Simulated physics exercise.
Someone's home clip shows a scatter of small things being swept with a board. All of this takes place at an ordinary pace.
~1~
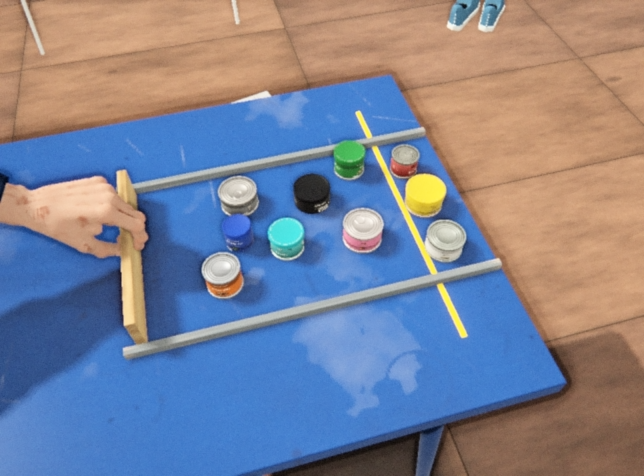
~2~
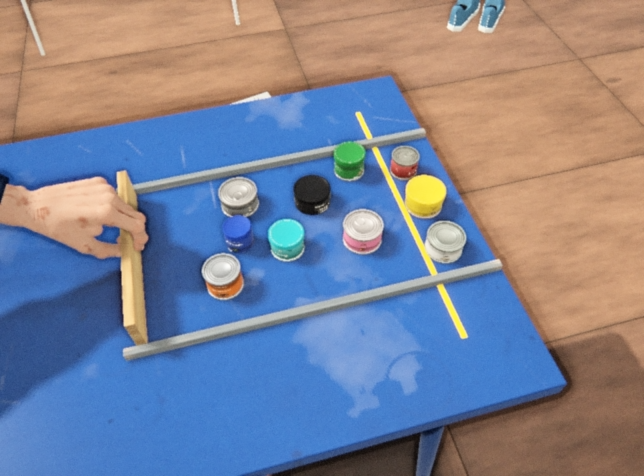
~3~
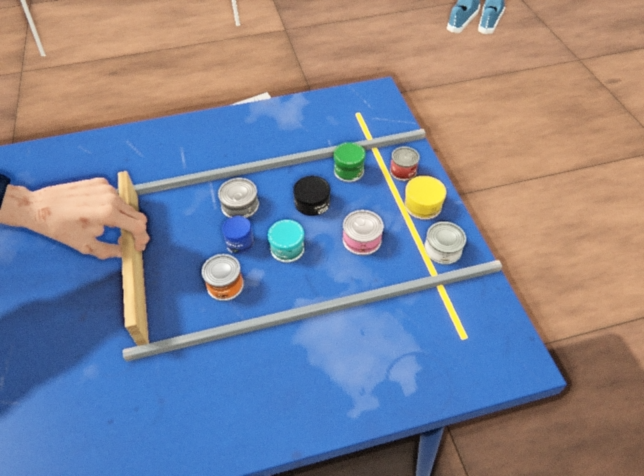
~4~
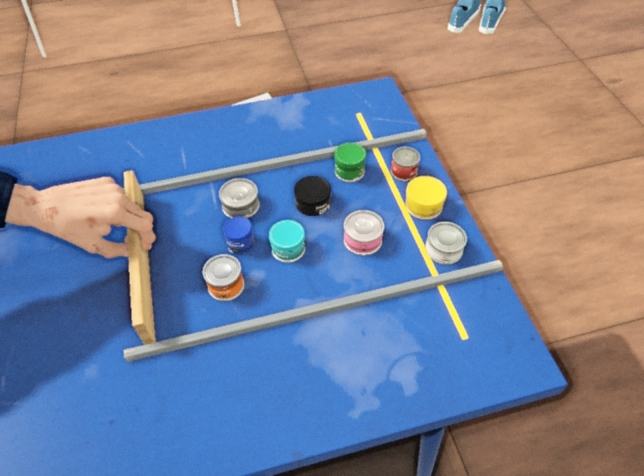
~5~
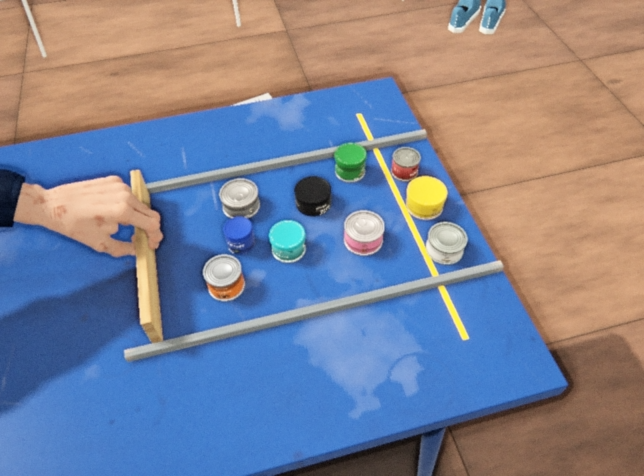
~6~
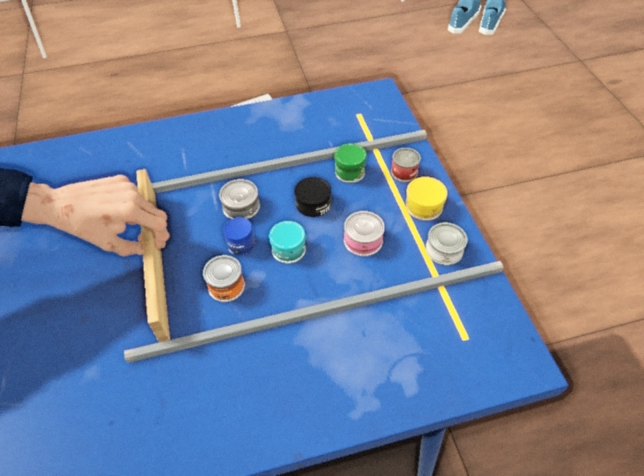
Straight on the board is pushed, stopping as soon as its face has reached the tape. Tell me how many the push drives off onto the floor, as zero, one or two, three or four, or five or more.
A drop or two.
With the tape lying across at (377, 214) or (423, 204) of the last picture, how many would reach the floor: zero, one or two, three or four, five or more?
Result, try 1: None at all; try 2: More than four.
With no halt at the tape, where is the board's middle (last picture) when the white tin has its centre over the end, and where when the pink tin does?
Approx. (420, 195) / approx. (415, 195) for the other.
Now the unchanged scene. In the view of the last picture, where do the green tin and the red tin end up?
(409, 145) and (434, 160), approximately.
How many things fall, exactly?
Count of fallen: 1.
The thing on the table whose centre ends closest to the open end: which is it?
That would be the red tin, which ends nearest.
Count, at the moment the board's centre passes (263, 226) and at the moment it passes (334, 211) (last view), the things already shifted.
First 4, after that 7.
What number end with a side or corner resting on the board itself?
The answer is 4.
Early on, none off yet; yellow tin at rest near (426, 199); white tin at rest near (446, 244); red tin at rest near (405, 165).
Finally, the number that fall off is one or two; lost, yellow tin.
